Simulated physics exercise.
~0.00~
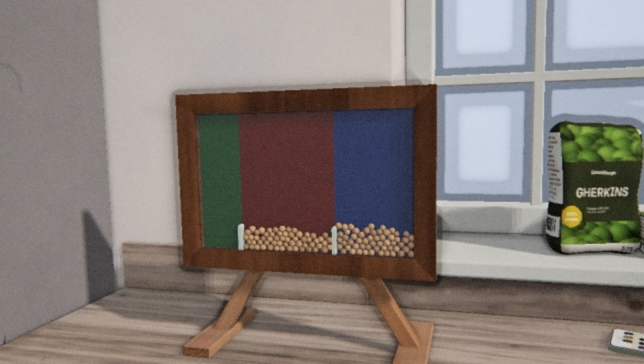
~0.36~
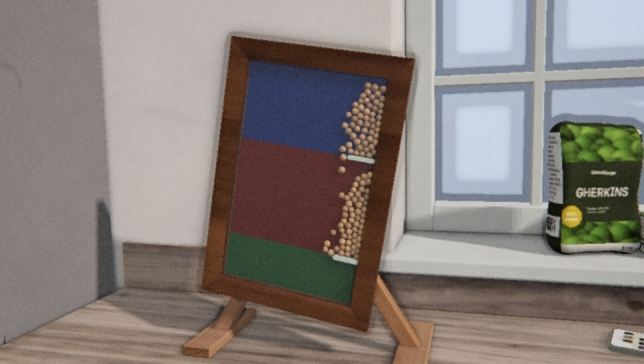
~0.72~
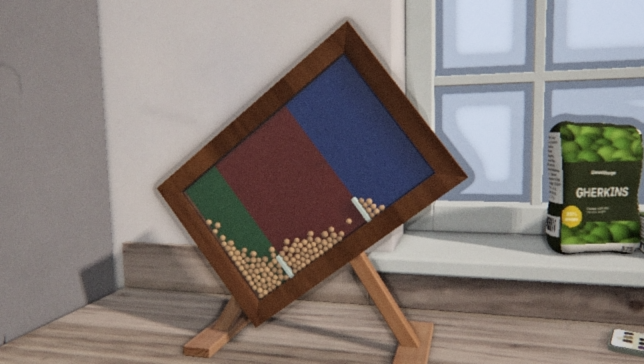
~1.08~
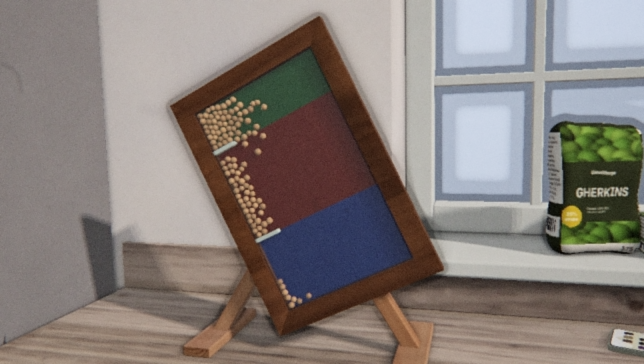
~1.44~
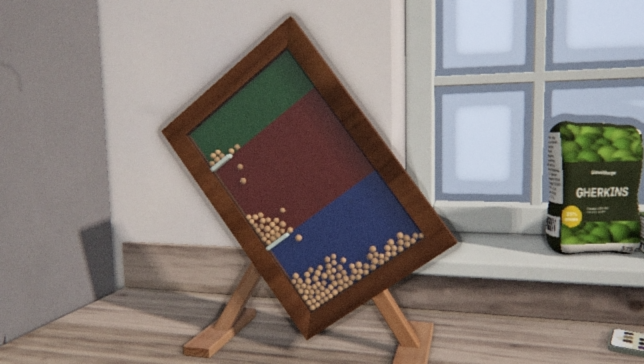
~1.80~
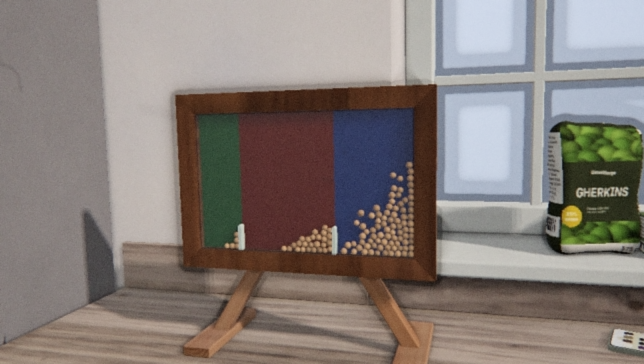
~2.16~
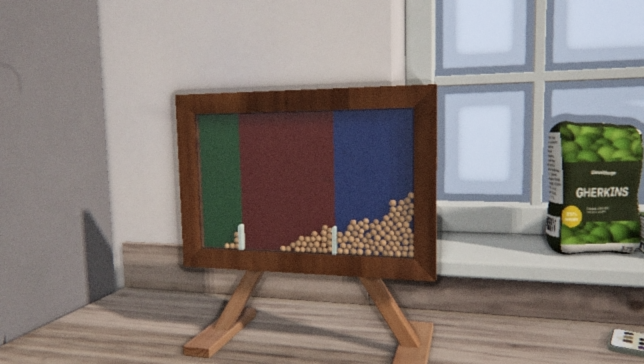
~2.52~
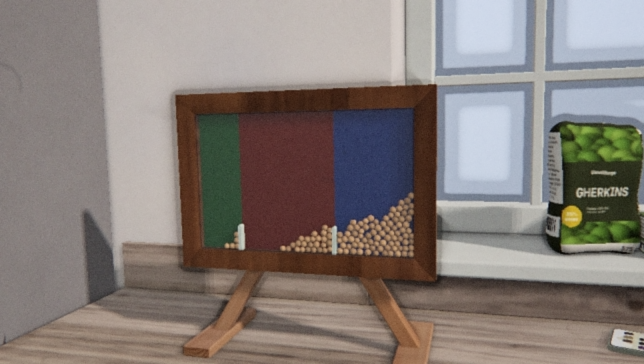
At the start, a wooden-framed box on a stand sits level beside a window, its pale beads lying along the bottom of the red and blue strips. The box turns anticlockwise until it stands nearly upright with blue on top, the beads lining its right side. As it swings back, many slide into the green corner at lower left. It carries on clockwise, lifting green to the top, and beads tumble down past the small white dividers into blue. Finally it returns to level, and the steep pile on the right slumps and rests, mostly in blue.
